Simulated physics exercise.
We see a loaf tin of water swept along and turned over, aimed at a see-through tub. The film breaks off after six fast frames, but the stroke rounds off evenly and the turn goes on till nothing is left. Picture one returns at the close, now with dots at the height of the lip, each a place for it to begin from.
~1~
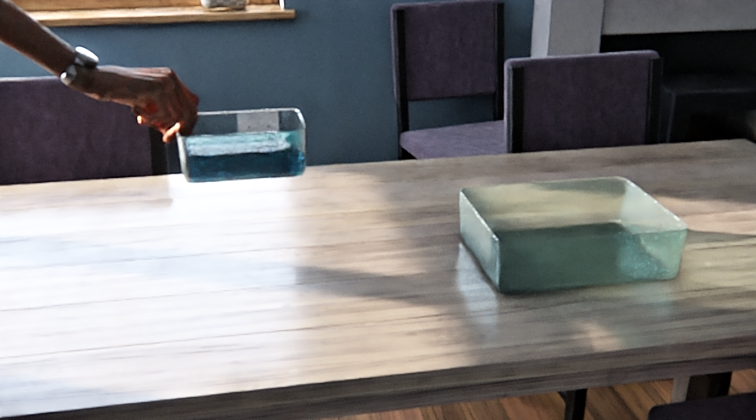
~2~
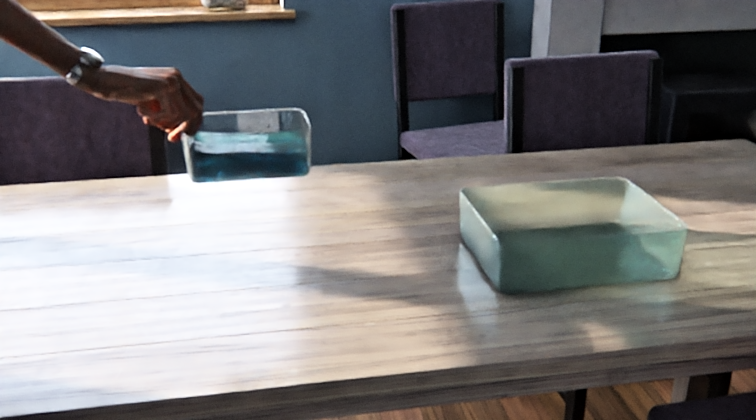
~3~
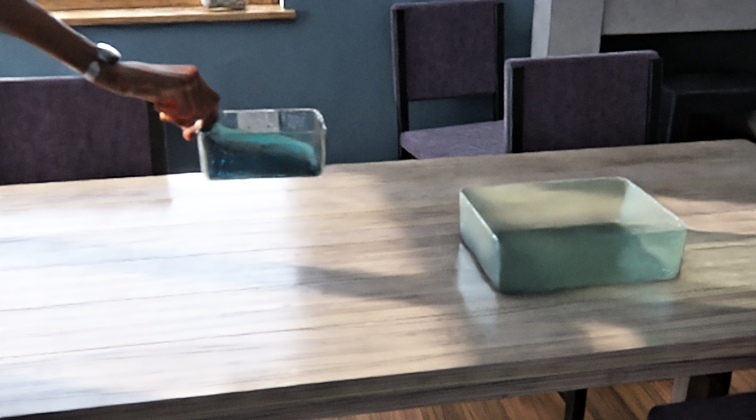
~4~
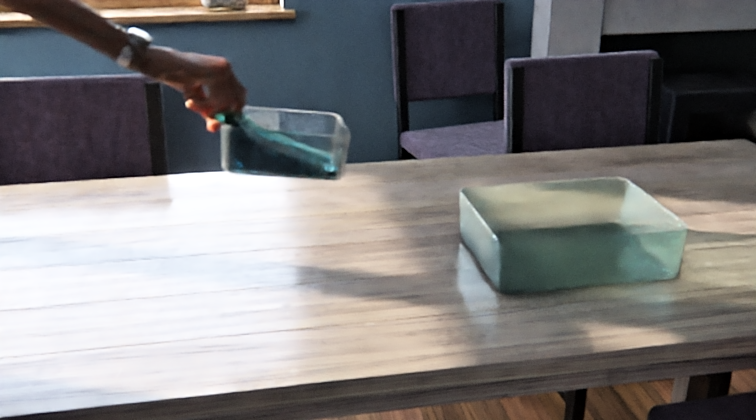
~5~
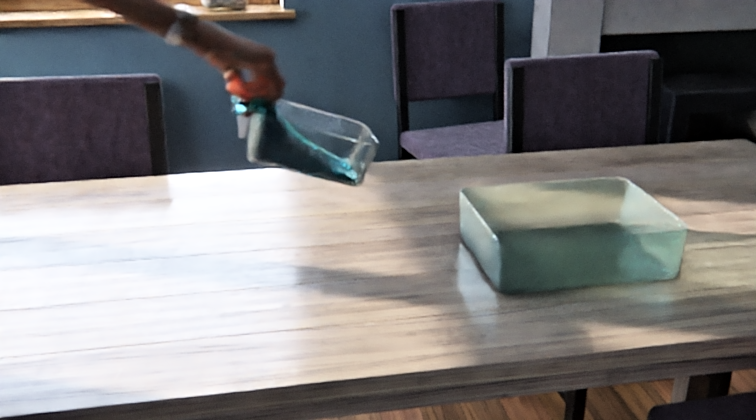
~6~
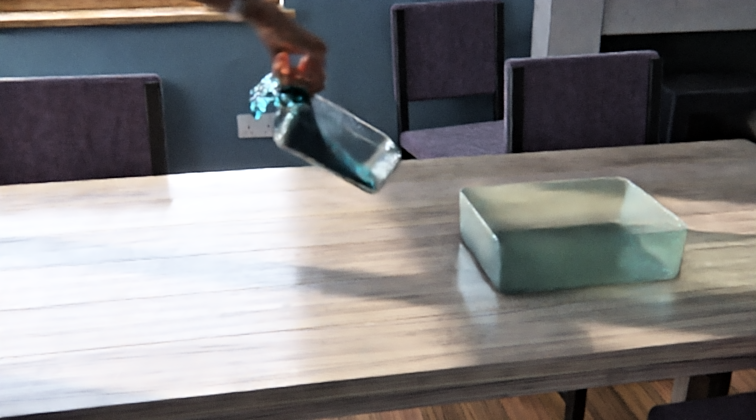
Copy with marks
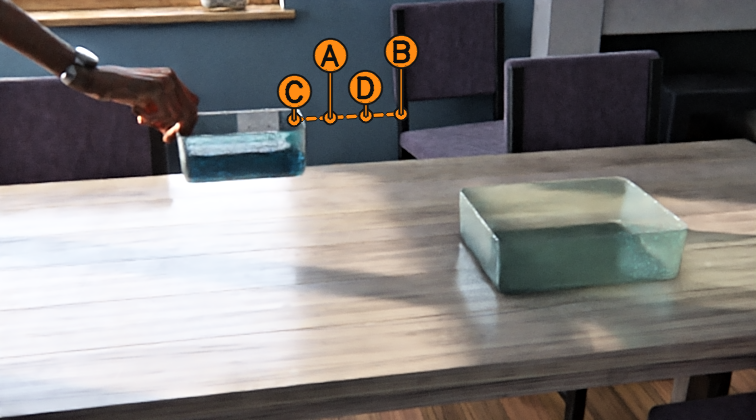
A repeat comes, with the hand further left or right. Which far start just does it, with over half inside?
Go for A.
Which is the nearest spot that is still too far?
It is C.
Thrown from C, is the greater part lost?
Yes, that goes wrong.
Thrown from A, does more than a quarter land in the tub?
Yes.
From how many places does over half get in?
Three of the four.
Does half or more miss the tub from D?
No.
On the marked copy, A at (330, 117); B at (401, 113); C at (294, 119); D at (365, 115).
Choosing A, about 66 % lands in the tub, 26 % falls short and 9 % goes beside or beyond.
Choosing B, about 70 % lands in the tub, 9 % falls short and 21 % goes beside or beyond.
Choosing C, about 27 % lands in the tub, 70 % falls short and 3 % goes beside or beyond.
Choosing D, about 68 % lands in the tub, 18 % falls short and 13 % goes beside or beyond.
